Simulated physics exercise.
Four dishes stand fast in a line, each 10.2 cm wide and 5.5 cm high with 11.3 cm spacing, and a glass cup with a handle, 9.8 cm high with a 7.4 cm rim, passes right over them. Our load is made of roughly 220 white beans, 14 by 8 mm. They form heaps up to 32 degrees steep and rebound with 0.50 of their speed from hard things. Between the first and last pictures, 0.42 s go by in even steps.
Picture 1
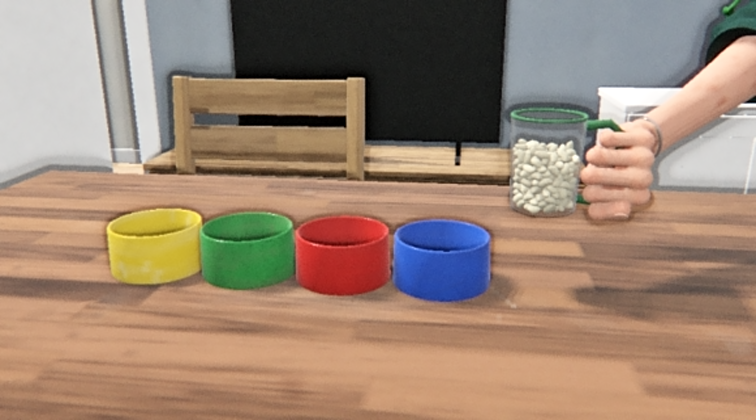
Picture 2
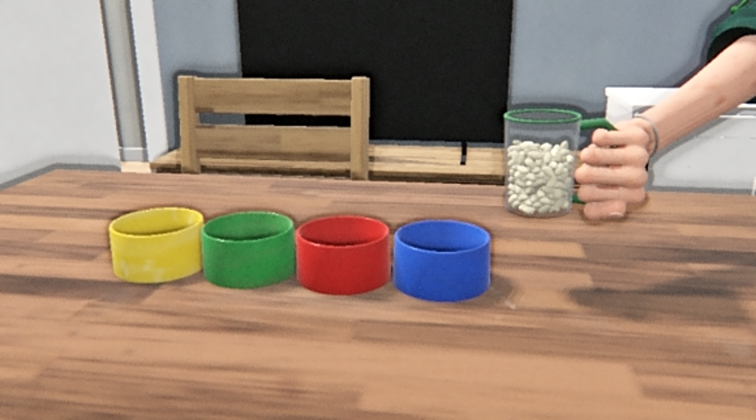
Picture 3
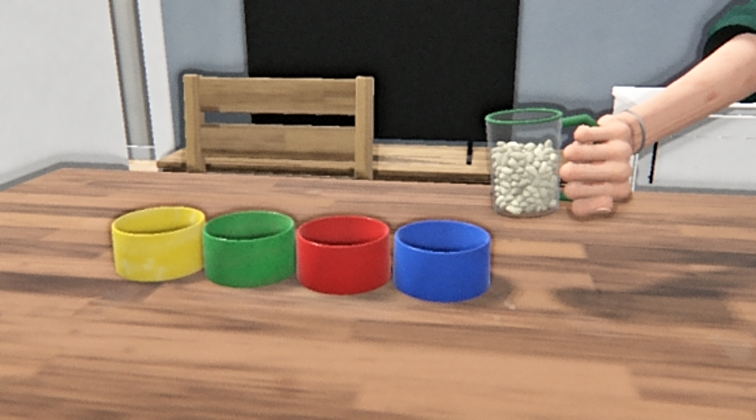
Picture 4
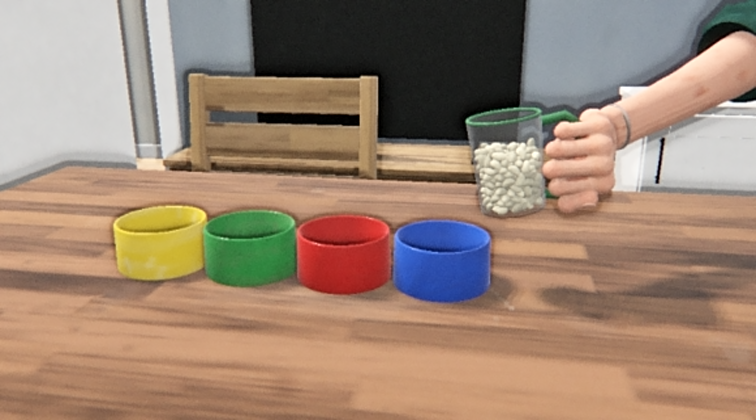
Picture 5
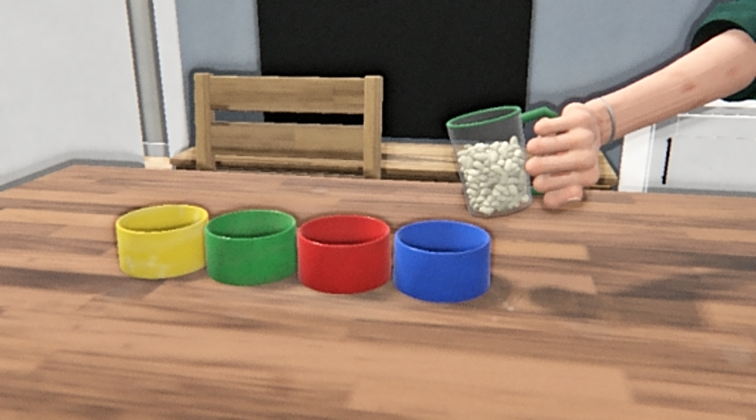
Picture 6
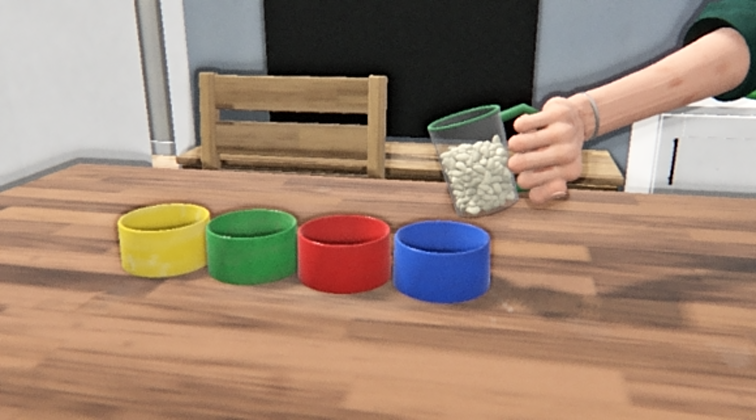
A hand moves a clear cup of white beans left, tilting it toward four colored dishes.
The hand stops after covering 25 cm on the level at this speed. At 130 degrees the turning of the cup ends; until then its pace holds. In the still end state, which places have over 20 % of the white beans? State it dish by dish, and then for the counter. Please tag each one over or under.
Red - under; blue - under; green - over; yellow - under; counter - under.
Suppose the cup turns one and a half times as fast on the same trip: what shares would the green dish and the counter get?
Then: Green 100, counter 0.
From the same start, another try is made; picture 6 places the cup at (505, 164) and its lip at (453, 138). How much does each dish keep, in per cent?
Dish by dish: Red 100 per cent, blue 0 per cent, green 0 per cent, yellow 0 per cent.
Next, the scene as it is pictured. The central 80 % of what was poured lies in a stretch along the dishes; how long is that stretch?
Some 6 centimetres.
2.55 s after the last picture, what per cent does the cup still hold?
It comes out close to 0 per cent.
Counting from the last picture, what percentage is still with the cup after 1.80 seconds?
Around 95 in a hundred.
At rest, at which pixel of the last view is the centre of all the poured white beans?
After settling, the middle sits near (259, 249).
Then, 1.08 s after the last picture, tilt 69 degrees; cup holds 100 %.
Then, 1.80 s after the last picture, tilt 104 degrees; cup holds 95 %, green 5 %.
Then, 2.55 s after the last picture, tilt 130 degrees; cup holds 0 %, green 100 %.
In the end, red 0 %, blue 0 %, green 100 %, yellow 0 %, counter 0 %.
